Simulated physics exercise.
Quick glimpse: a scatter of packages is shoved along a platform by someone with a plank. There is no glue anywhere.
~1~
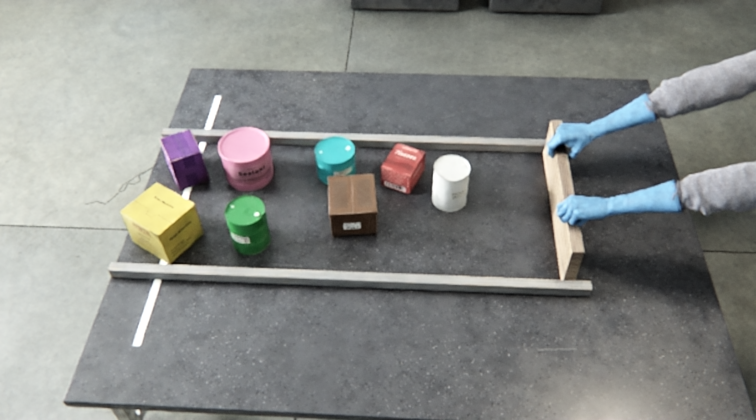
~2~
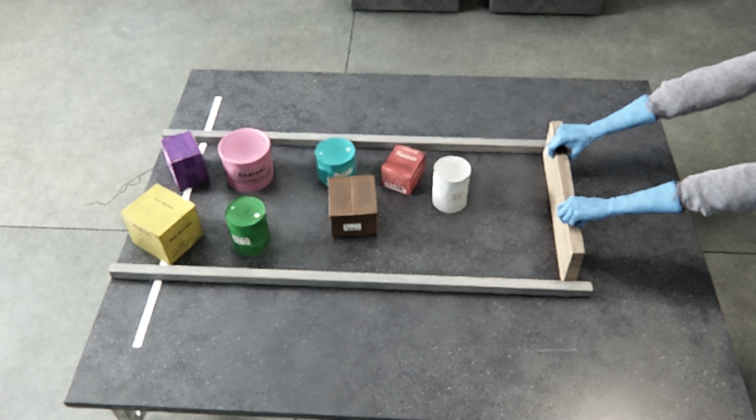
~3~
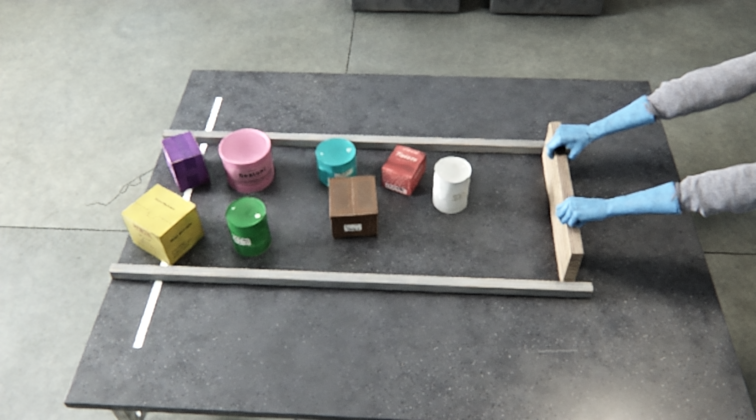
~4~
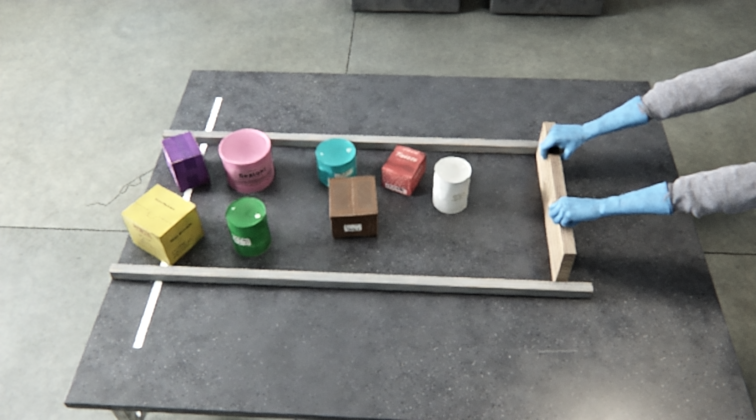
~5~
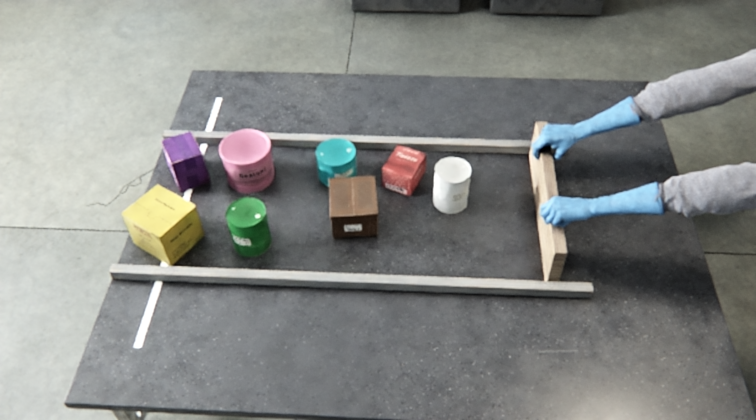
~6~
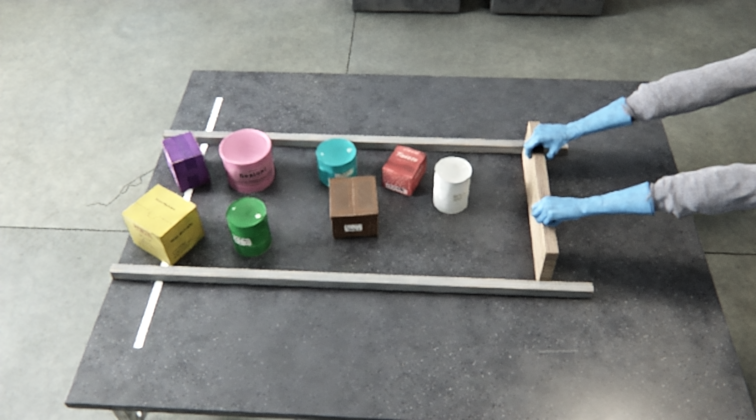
On a dark tabletop, gloved hands held a wooden plank upright between two rails, then slid it slightly left toward a scatter of colourful boxes and tubs, which stayed where they were.
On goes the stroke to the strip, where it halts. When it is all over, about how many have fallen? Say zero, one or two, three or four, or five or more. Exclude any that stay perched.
When it is all over, the number fallen is three or four.
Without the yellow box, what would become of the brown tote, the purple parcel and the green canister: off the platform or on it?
I'd say the brown tote stays aboard, the purple parcel gets knocked off and the green canister stays aboard.
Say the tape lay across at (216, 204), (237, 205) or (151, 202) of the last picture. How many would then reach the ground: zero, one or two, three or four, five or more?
Result per tape, in order - one or two / one to two / at least five.
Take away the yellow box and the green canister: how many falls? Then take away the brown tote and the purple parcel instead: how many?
You'd count 3 the first time and 3 the second time.
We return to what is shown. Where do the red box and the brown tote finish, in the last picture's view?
Final positions: Near (178, 149); near (143, 204).
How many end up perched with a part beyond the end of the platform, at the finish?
Number: 1.
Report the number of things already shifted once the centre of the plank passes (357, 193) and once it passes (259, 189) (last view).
4 and 7.
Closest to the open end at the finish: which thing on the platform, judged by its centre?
Brown tote, foremost.
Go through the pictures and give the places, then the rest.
The first frame shows purple parcel (185, 160); yellow box (163, 223); pink pail (247, 160); plank (562, 198); tape (184, 201).
The second frame shows yellow box (163, 224); turquoise canister (336, 162).
The third frame shows pink pail (248, 161); brown tote (354, 207).
The fourth frame shows purple parcel (186, 162); white canister (451, 185).
The fifth frame shows yellow box (164, 225); green canister (249, 227).
The sixth frame shows purple parcel (186, 162); yellow box (165, 225); pink pail (248, 161); plank (539, 199); tape (185, 203).
A little later, none off yet; purple parcel at rest near (186, 162); yellow box at rest near (165, 225); pink pail at rest near (248, 161).
Next, none off yet; purple parcel at rest near (186, 162); yellow box at rest near (165, 225); pink pail shifted a little near (236, 162).
Later still, one off so far; purple parcel dropping near (119, 199); yellow box moving near (161, 227); pink pail shifted well along near (155, 169).
When it is over, the number that fall off is three or four; down, turquoise canister, pink pail, yellow box and purple parcel.
